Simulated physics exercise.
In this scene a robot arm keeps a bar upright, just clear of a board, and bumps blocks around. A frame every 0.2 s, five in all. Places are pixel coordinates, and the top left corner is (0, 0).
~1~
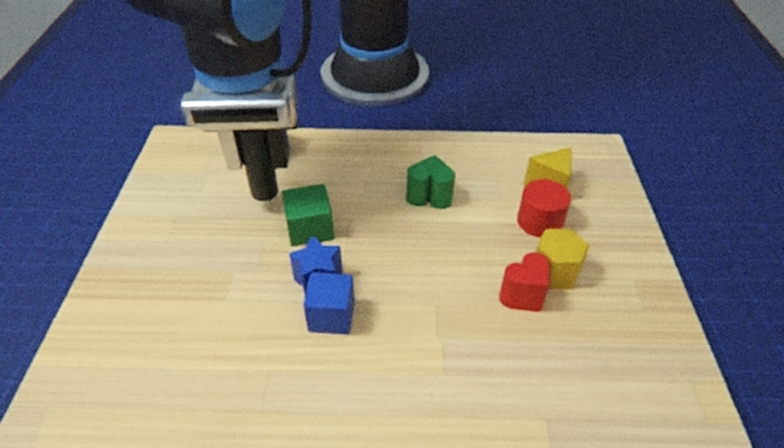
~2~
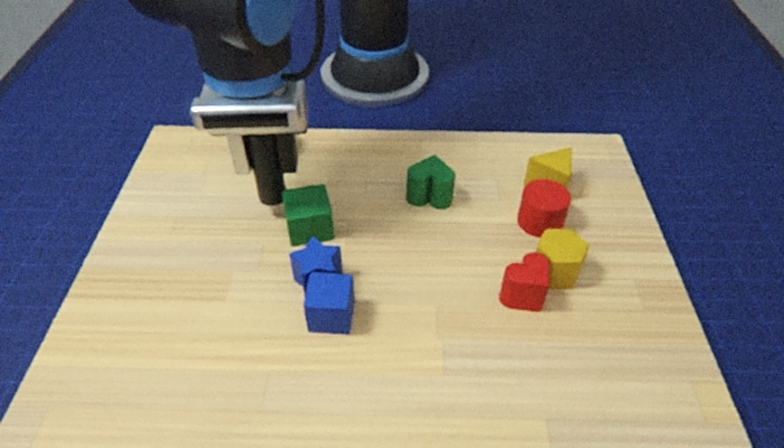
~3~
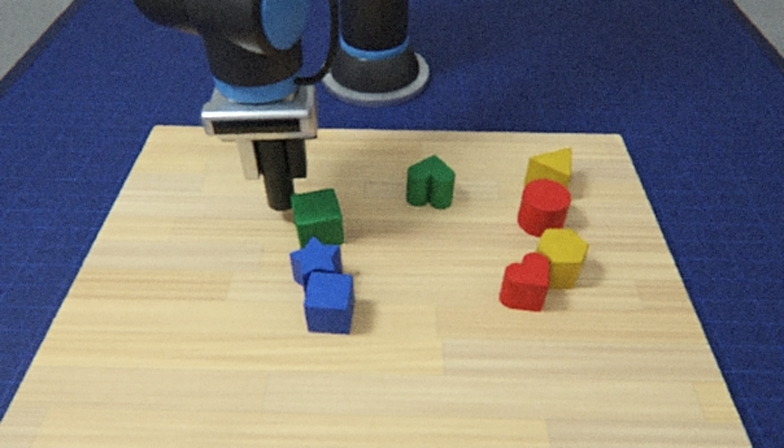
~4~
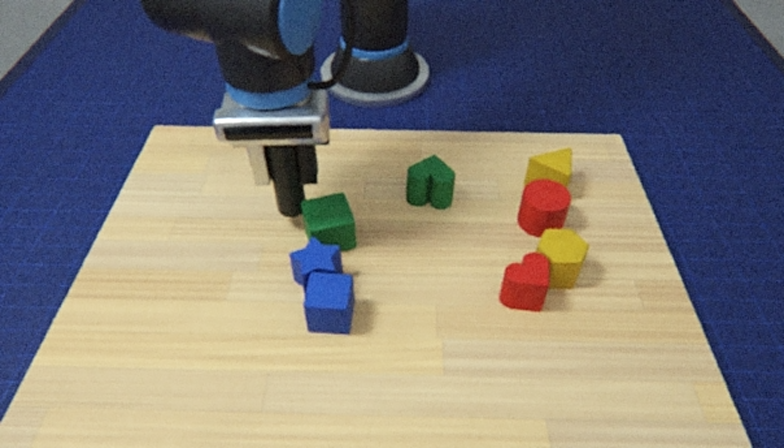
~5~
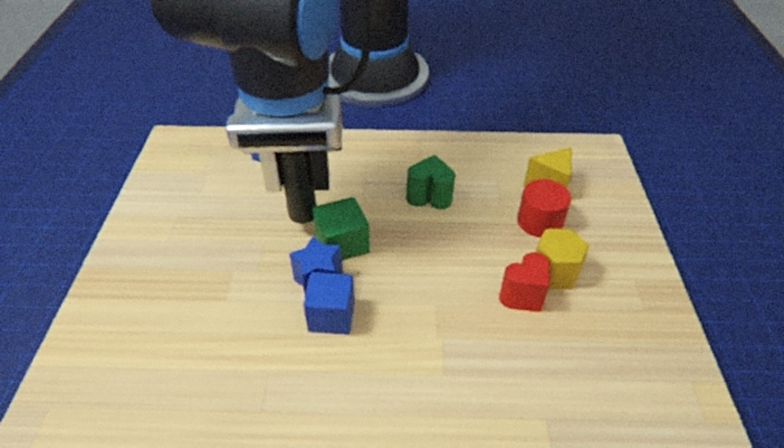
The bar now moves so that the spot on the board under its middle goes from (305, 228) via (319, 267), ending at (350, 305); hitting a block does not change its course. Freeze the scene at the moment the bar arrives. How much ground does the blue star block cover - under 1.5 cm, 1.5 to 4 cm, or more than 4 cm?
Verdict: More than 4 cm.
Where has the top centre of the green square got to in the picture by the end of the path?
The answer is (361, 231).
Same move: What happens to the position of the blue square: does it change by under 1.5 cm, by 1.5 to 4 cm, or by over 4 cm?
More than 4 cm.
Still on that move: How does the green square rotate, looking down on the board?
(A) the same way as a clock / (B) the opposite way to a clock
My pick is B.
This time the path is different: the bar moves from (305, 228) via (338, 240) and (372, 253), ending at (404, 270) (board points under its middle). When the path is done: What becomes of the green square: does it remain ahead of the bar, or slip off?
I'm fairly sure the green square rides along ahead of the bar to the very end.
On the path given first. One third of the way, bar at (312, 240); green square at (355, 226), turned 45° anticlockwise.
Two thirds of the way, bar at (325, 267); blue star block at (326, 288); blue square at (336, 325); green square at (361, 231), turned 75° anticlockwise.
At the end, bar at (349, 291); blue star block at (342, 314), turned 25° clockwise; blue square at (337, 356), turned 20° clockwise; green square at (361, 231), turned 75° anticlockwise.
